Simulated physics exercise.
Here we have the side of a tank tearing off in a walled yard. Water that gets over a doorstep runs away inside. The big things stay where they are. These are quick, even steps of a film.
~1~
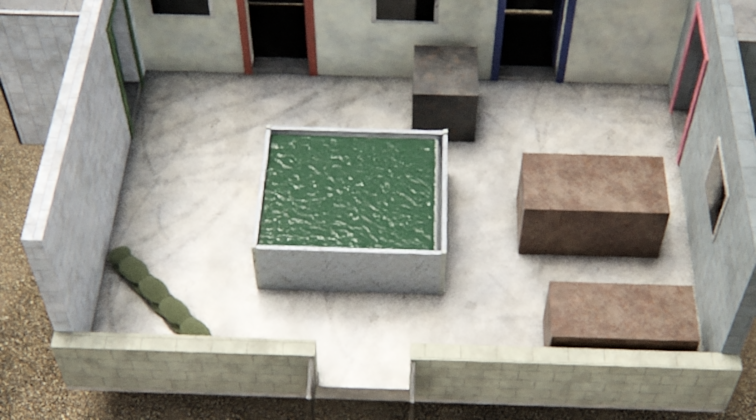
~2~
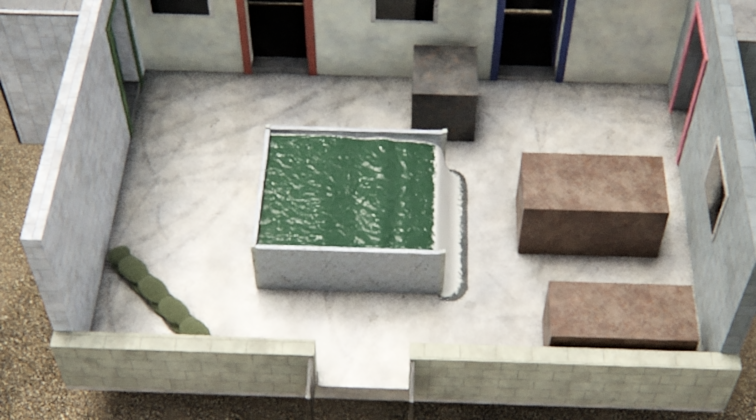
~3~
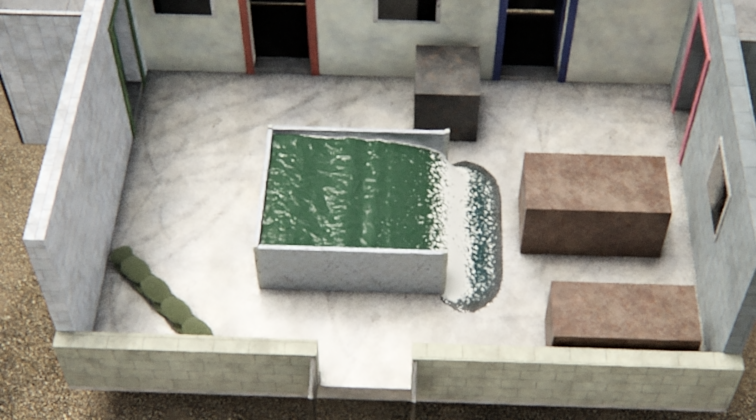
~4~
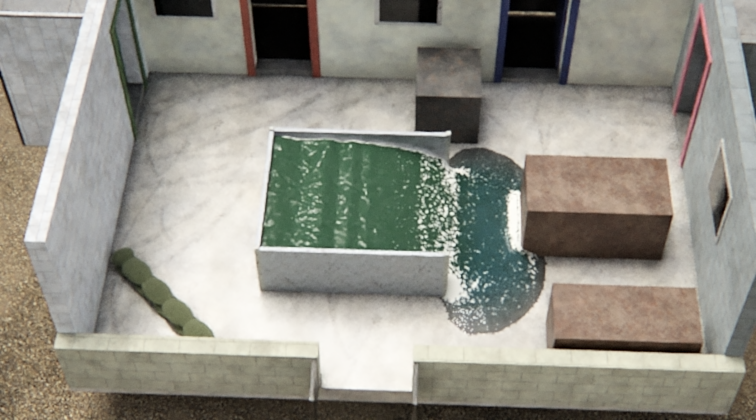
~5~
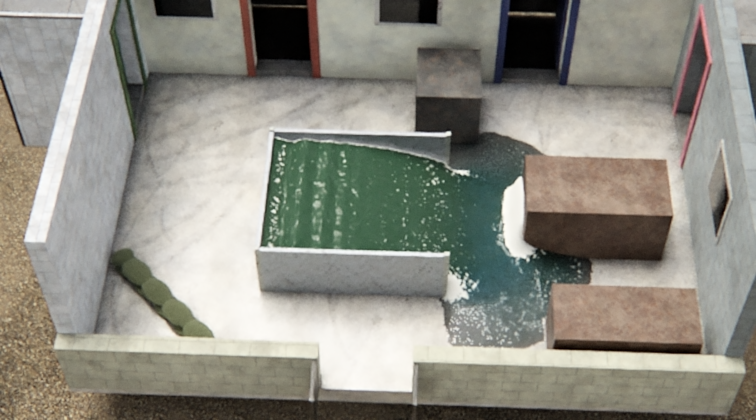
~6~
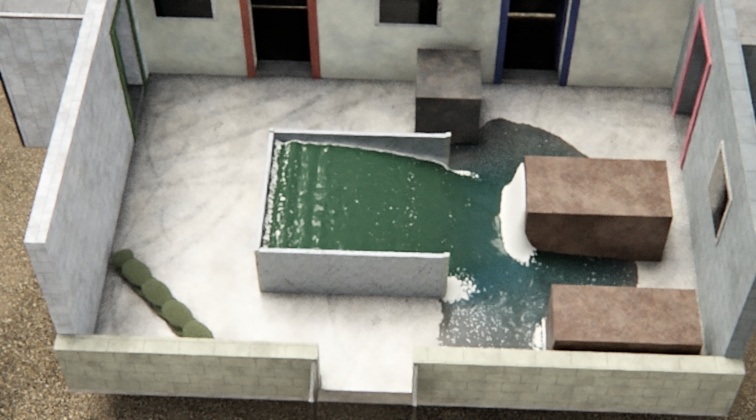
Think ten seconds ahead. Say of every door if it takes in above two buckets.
In the end: The red door stays under that; the pink door takes more than that; the blue door takes more than that; the green door stays under that.
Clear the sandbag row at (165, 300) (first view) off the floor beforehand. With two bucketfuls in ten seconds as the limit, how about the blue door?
My reading: The blue one floods.
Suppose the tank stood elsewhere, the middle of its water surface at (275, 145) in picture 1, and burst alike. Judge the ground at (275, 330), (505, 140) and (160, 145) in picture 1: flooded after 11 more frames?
In turn: Not flooded, wet, free of water.
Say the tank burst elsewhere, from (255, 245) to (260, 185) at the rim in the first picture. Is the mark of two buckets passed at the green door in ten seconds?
My reading: The green one is over.
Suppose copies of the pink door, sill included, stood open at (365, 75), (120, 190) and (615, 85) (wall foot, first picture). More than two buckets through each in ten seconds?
In that order: Is under, takes less, takes more.
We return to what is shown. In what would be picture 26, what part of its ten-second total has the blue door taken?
About 50 per cent.
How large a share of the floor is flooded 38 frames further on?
About 90 per cent.
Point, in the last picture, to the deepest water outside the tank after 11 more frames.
Close to (649, 384).
A moment on, water covers 40 % of the floor; the red door not reached, the pink door under two buckets in, the blue door wet at the sill, nothing in, the green door not reached.
Next, water covers 45 % of the floor; the red door not reached, the pink door over two buckets in, the blue door over two buckets in, the green door not reached.
Then, water covers 60 % of the floor; the red door not reached, the pink door far over two buckets in, the blue door far over two buckets in, the green door not reached.
Later, water covers 90 % of the floor; the red door wet at the sill, nothing in, the pink door far over two buckets in, the blue door far over two buckets in, the green door wet at the sill, nothing in.
In the end, water covers 95 % of the floor; the red door wet at the sill, nothing in, the pink door far over two buckets in, the blue door far over two buckets in, the green door wet at the sill, nothing in.
